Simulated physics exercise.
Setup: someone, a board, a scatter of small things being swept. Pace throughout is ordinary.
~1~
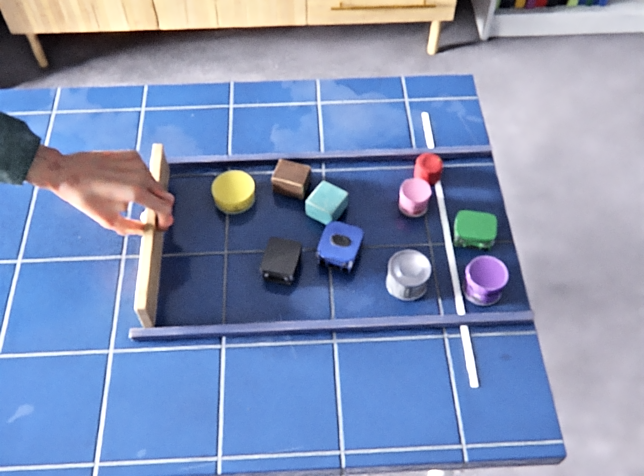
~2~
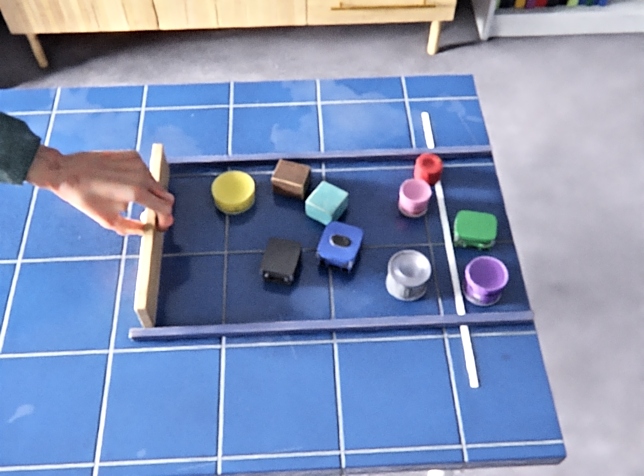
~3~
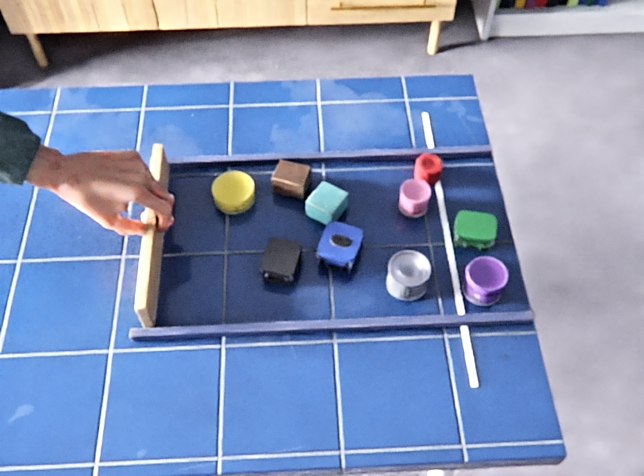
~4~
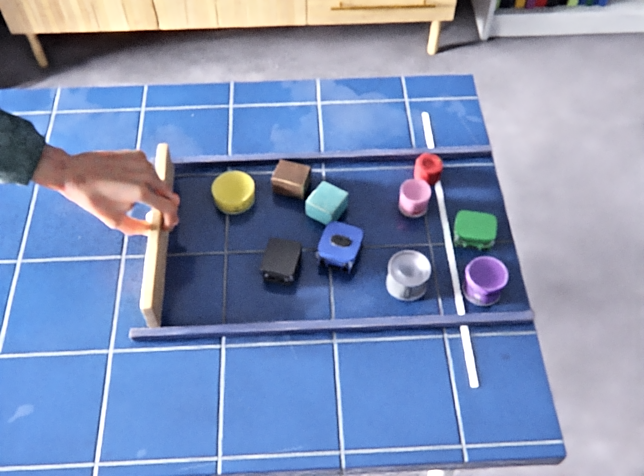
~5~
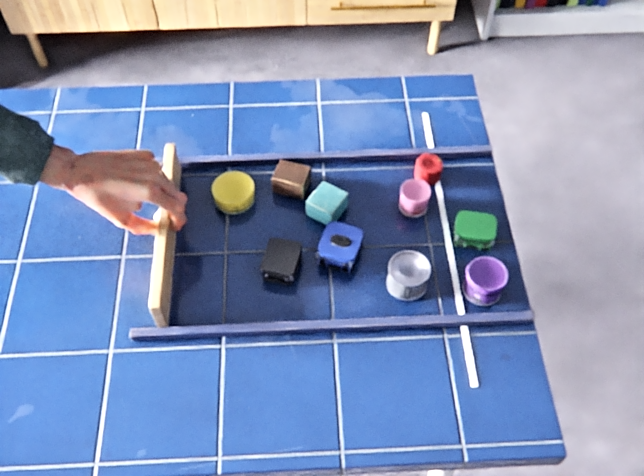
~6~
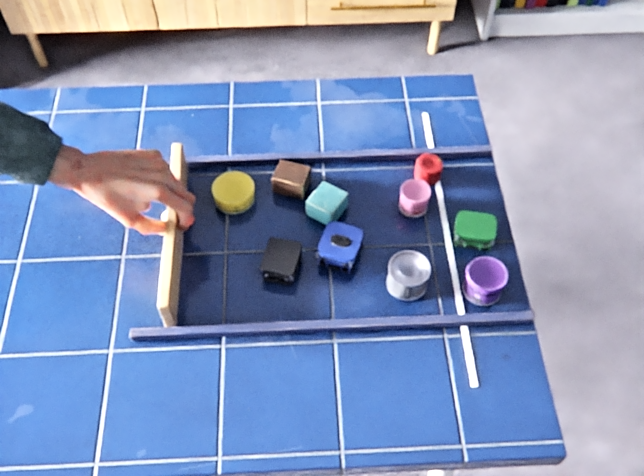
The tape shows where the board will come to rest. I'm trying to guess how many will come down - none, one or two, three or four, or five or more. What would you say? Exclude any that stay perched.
The number of pieces cleared off the edge is going to be one or two exactly.
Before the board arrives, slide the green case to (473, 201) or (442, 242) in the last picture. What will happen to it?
First: Gone; second: Gone.
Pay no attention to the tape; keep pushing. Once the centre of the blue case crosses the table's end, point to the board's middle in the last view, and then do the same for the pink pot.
Around (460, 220), then around (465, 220).
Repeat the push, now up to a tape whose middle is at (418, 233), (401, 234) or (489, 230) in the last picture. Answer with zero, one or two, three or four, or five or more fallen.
In turn: Not one, zero, 5 or more.
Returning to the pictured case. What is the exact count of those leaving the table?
1.
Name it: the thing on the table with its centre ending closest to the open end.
It would be the purple tin.
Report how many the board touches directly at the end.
It ends up touching 5.
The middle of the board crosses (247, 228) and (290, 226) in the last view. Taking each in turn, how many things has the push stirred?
I count 2 first and 5 after.
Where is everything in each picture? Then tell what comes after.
In the first frame, green case (475, 231); purple tin (485, 281); red lid (429, 169); board (154, 232); tape (447, 232).
In the second frame, purple tin (485, 281); turquoise block (327, 204).
In the third frame, red lid (429, 170); black case (282, 262).
In the fourth frame, green case (475, 231); brown block (292, 180).
In the fifth frame, purple tin (485, 281); yellow pot (234, 193).
In the sixth frame, green case (475, 231); purple tin (485, 281); red lid (429, 170); board (174, 231); tape (447, 232).
Soon after, none off yet; green case at rest near (475, 231); purple tin at rest near (485, 281); red lid at rest near (429, 170).
In the end, the number that fall off is one or two; gone, green case.
